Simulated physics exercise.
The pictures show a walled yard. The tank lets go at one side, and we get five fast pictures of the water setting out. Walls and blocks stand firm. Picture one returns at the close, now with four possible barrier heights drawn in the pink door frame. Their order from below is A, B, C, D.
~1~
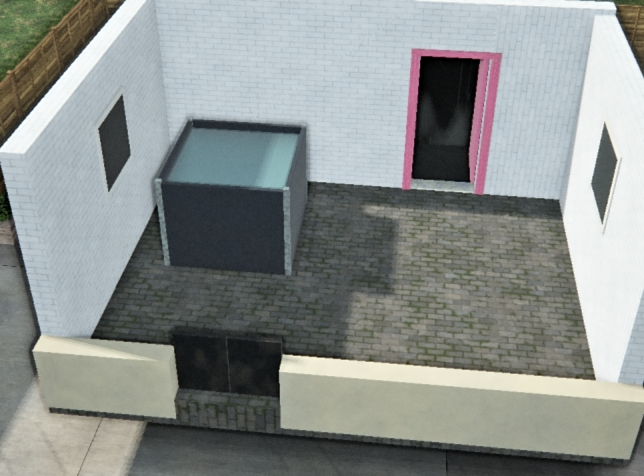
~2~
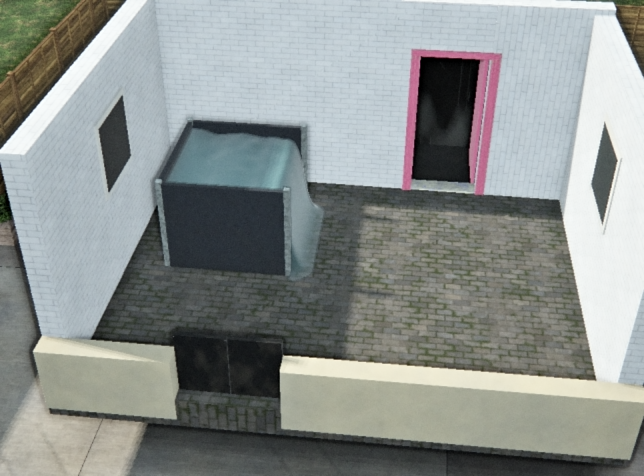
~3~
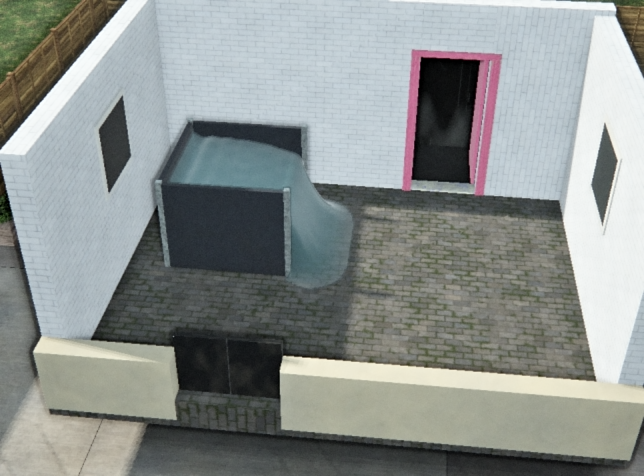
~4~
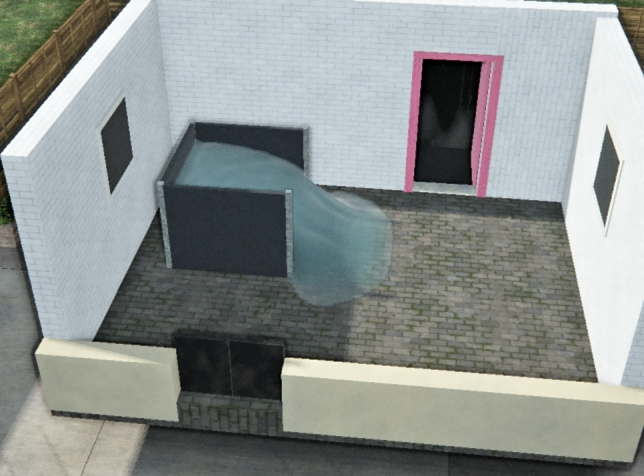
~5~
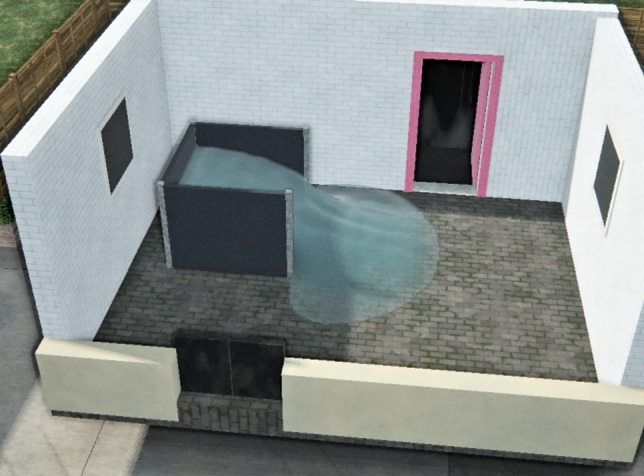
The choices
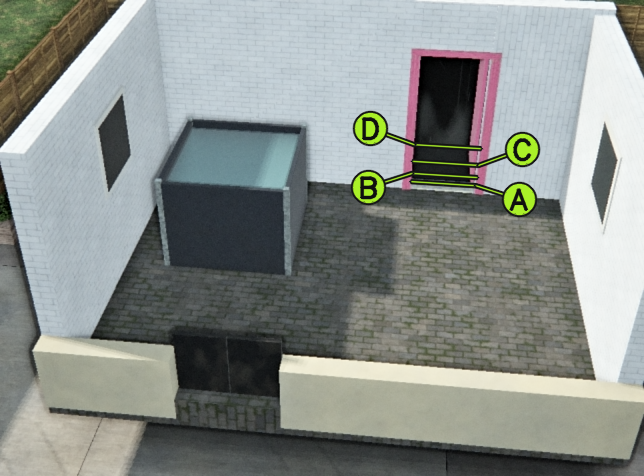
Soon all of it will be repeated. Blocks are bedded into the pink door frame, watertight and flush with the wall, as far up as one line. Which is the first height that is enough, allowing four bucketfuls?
The limit is B.
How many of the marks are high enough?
Three of them.
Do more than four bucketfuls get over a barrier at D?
No, not at all.
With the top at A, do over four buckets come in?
Yes.
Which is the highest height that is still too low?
A it is.
On the marked copy, A at (443, 183); B at (444, 175); C at (445, 163); D at (447, 146); from the bottom up A, B, C, D.
For height A, about 8 bucketfuls get in.
For height B, a splash gets over, under a bucket.
For height C, nothing gets over.
For height D, nothing gets over.
